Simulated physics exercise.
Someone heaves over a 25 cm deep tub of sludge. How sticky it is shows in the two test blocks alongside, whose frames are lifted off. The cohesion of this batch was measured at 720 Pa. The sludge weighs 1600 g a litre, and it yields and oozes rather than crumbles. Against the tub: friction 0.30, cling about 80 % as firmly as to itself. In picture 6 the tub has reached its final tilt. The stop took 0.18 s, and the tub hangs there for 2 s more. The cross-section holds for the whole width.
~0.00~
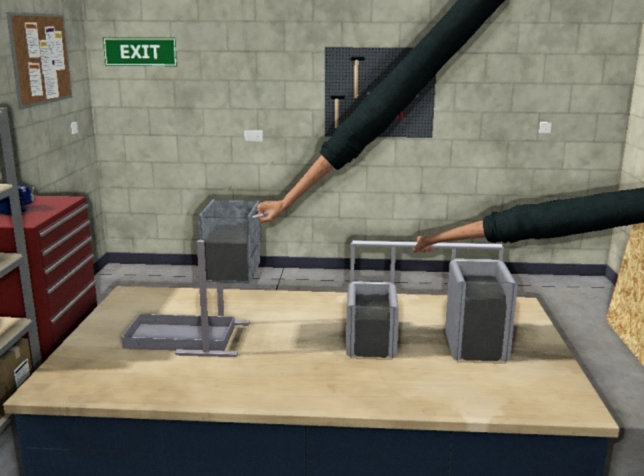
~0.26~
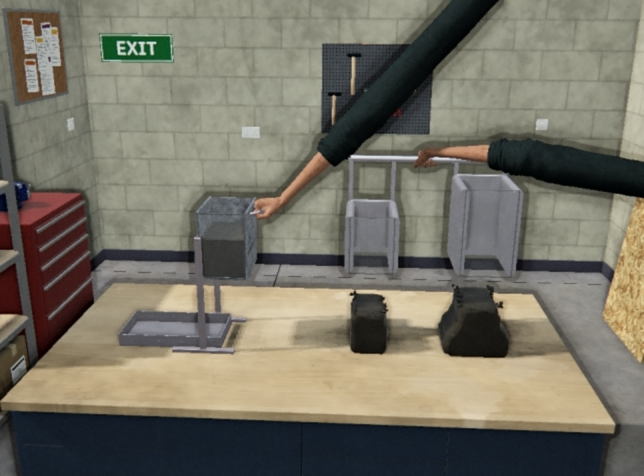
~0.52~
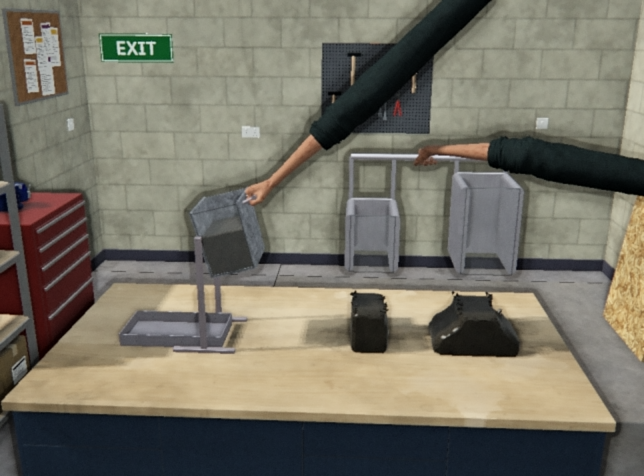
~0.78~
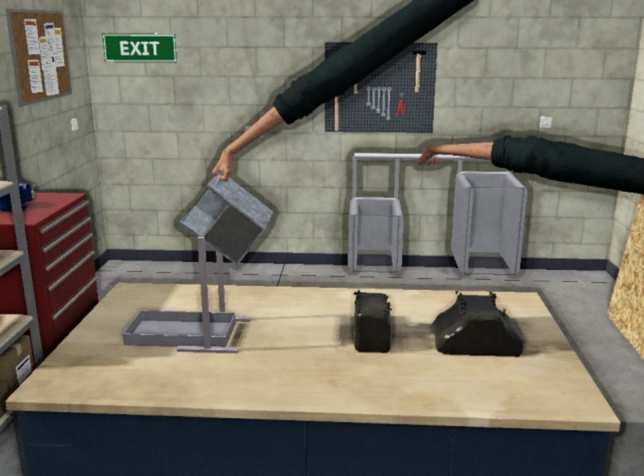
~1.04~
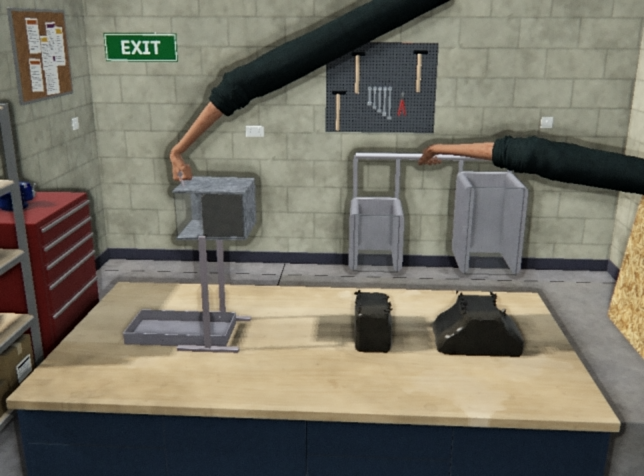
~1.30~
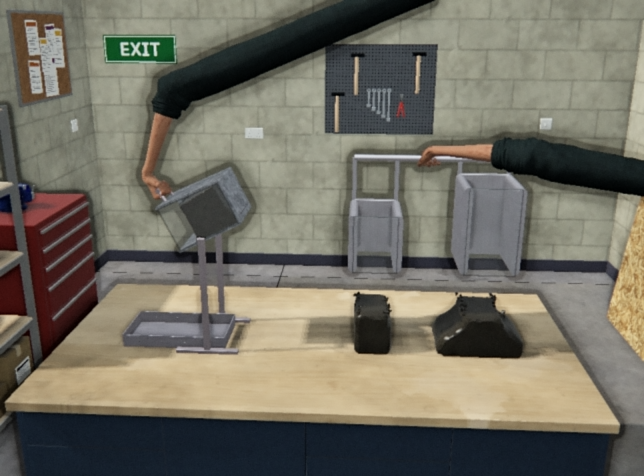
We see one hand lift paired open holders off two dark blocks on a workbench, the right block slumping wider, while another hand swings a clear tub of dark material leftward and over until its open side slants downward.
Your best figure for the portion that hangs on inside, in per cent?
The portion that hangs on inside is near 0 %.
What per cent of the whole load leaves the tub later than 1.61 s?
About 70 %.
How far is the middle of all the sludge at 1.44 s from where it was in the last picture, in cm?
About 5 cm.
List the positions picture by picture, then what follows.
In the first picture, handle-side rim at (247, 217), tilt 0 degrees; top of the sludge at (242, 243); blocks stand 17 cm, 27 cm (left to right).
In the second picture, handle-side rim at (244, 214), tilt 0 degrees; top of the sludge at (239, 240); blocks stand 17 cm, 21 cm (left to right).
In the third picture, handle-side rim at (236, 203), tilt 14 degrees; top of the sludge at (239, 230); blocks stand 17 cm, 17 cm (left to right).
In the fourth picture, handle-side rim at (207, 187), tilt 52 degrees; top of the sludge at (230, 207); blocks stand 17 cm, 17 cm (left to right).
In the fifth picture, handle-side rim at (174, 193), tilt 91 degrees; top of the sludge at (232, 195); blocks stand 17 cm, 17 cm (left to right).
In the sixth picture, handle-side rim at (157, 210), tilt 116 degrees; top of the sludge at (210, 188); blocks stand 17 cm, 17 cm (left to right).
After 1.44 s, the tub is at 116 degrees and holds 100 %.
After 1.61 s, the tub is at 116 degrees and holds 69 %.
After 1.78 s, the tub is at 116 degrees and holds 31 %.
After 1.95 s, the tub is at 116 degrees and holds 0 %.
After 3.30 s, at the end, the tub is at 116 degrees and holds 0 %.
